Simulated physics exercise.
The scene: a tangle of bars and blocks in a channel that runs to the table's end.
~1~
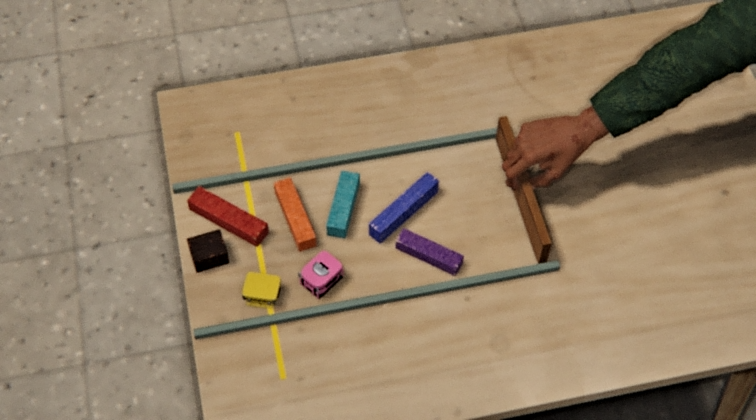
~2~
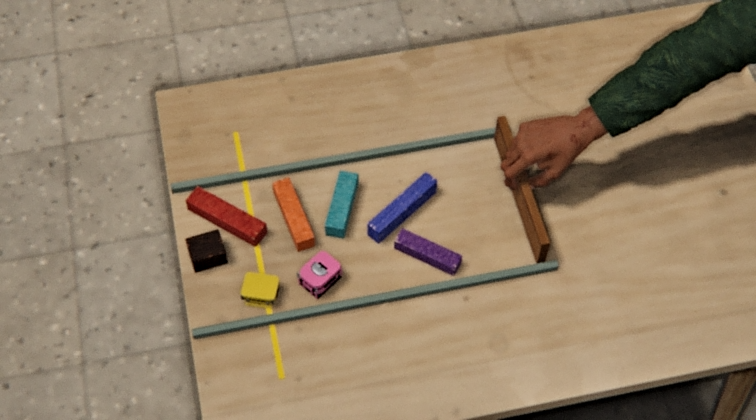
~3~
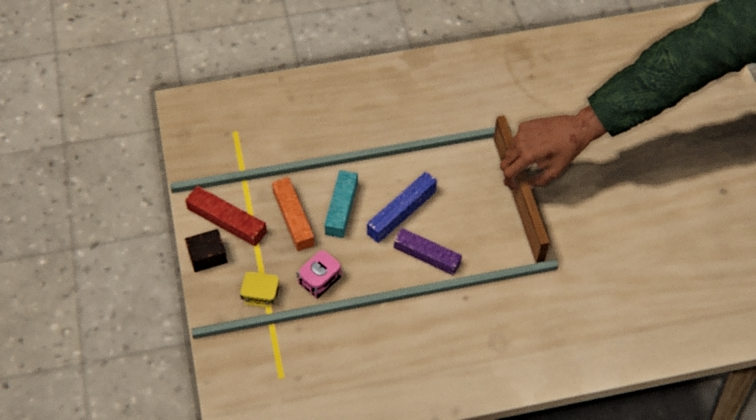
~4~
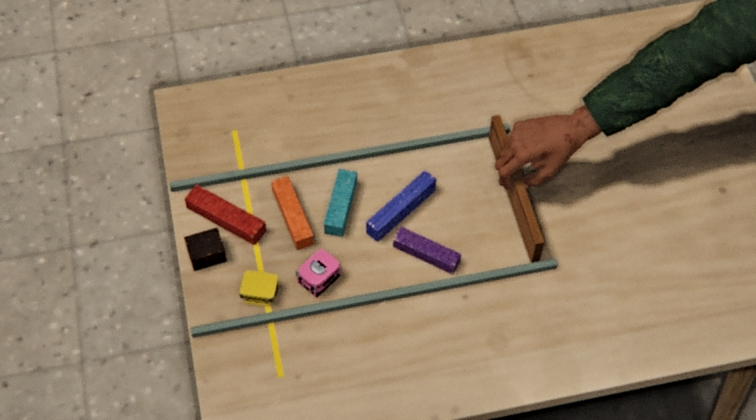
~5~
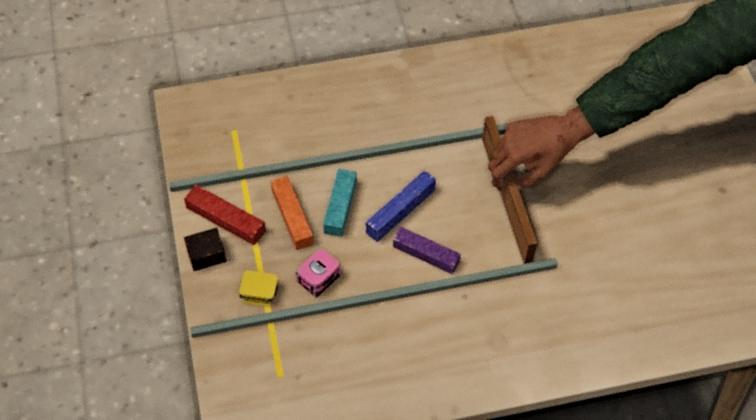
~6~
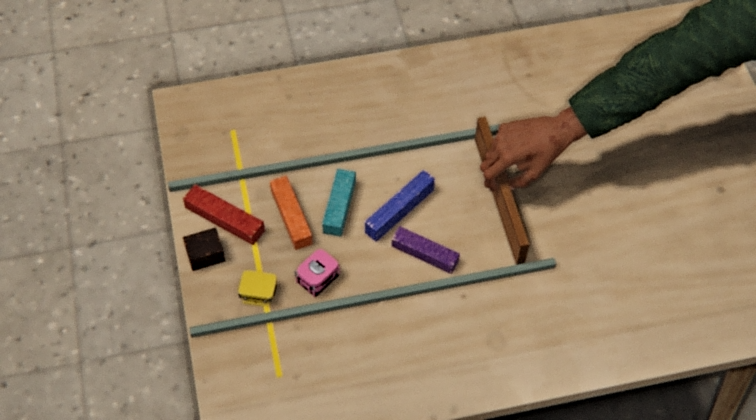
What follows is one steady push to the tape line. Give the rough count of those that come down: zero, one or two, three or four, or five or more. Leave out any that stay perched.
Outcome: The number that fall off is one or two.
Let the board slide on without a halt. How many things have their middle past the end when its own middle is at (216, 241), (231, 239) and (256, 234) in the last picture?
In that order 4, 3 and 2.
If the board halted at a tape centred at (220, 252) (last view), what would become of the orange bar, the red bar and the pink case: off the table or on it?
The orange bar is lost; the red bar comes down; the pink case remains up.
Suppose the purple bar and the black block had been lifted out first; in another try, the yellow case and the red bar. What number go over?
It would be 0 and 1.
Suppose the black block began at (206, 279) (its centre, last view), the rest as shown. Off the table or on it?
The black block goes over.
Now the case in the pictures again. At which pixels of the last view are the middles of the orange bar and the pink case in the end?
First (199, 223), then (233, 300).
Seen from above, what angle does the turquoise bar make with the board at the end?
About 20°.
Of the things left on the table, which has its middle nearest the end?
The yellow case.
Soon after, none off yet; black block at rest near (204, 249); red bar at rest near (224, 214); yellow case at rest near (258, 289).
Then, none off yet; black block at rest near (204, 249); red bar moving near (219, 214); yellow case at rest near (258, 289).
At rest, the number that fall off is one or two; fallen, red bar and black block.
